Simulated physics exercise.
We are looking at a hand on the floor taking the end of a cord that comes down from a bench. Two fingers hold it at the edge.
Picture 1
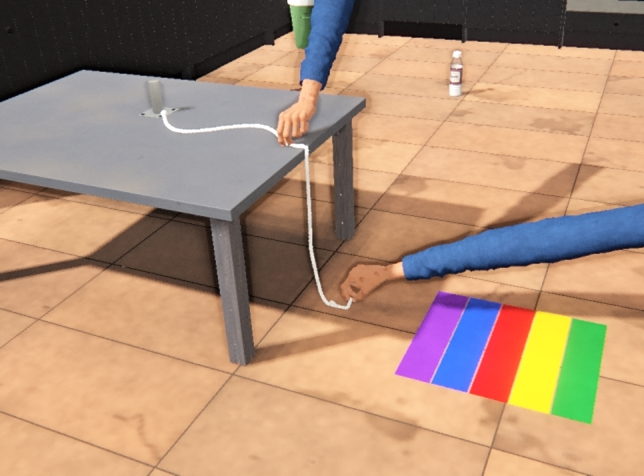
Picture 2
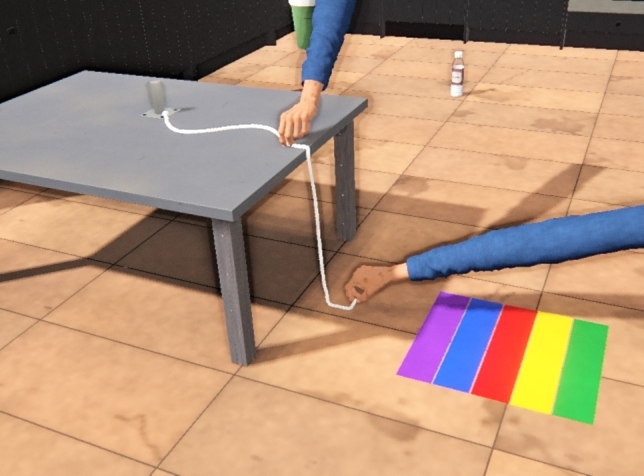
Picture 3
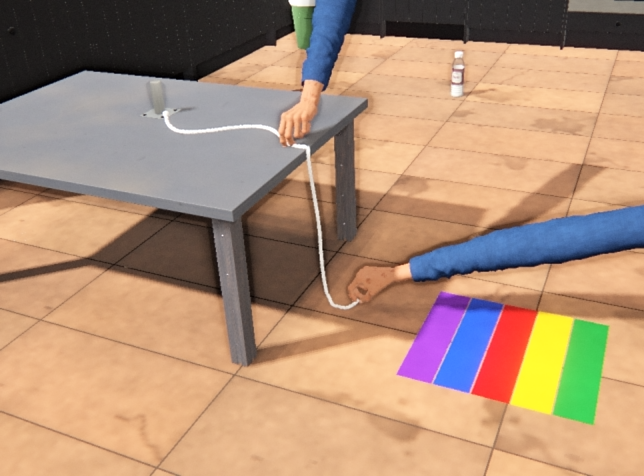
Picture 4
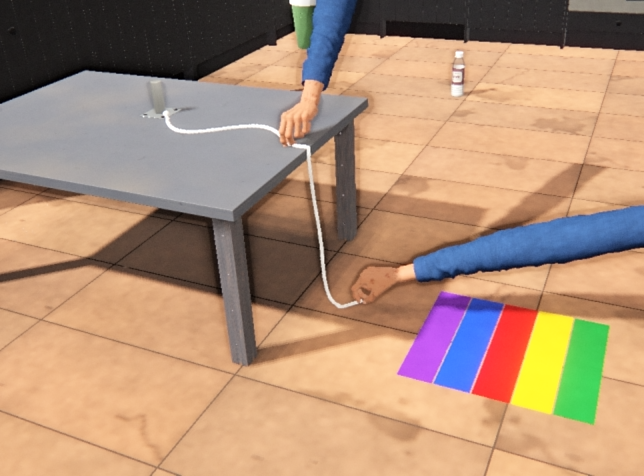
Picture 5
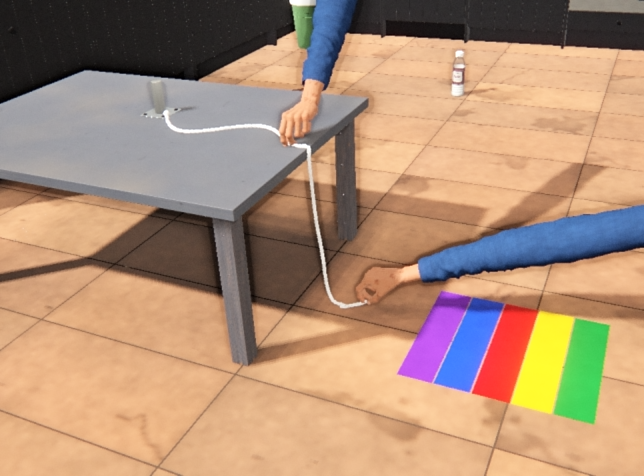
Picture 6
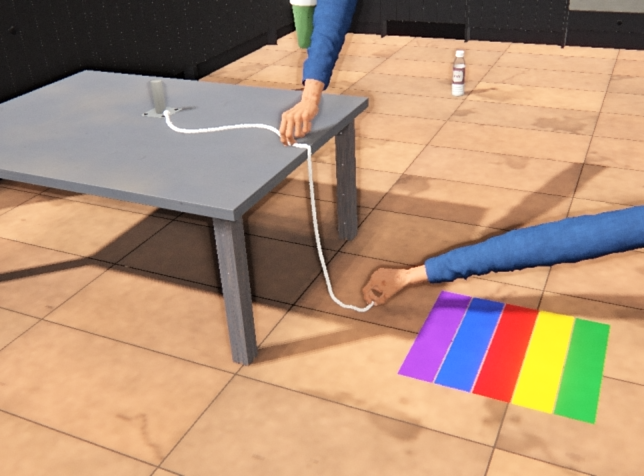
Hand gripping the end of a white cord hanging from a grey table, edging slightly right while another hand stays at the table's edge.
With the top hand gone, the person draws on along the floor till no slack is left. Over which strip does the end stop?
The end stops over the red strip.
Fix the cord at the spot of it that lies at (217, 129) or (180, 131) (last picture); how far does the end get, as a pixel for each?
About (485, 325) and (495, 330).
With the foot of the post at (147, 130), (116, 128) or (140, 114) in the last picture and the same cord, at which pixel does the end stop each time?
In that order: (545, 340), (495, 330) and (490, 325).
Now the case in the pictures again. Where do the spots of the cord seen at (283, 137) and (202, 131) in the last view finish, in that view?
About (312, 144), and the other about (229, 126).
Soon after, end near (446, 318); over purple.
After that, end near (489, 328); over blue.
At the stop, end near (515, 333); over red. It gets as far as the red strip.
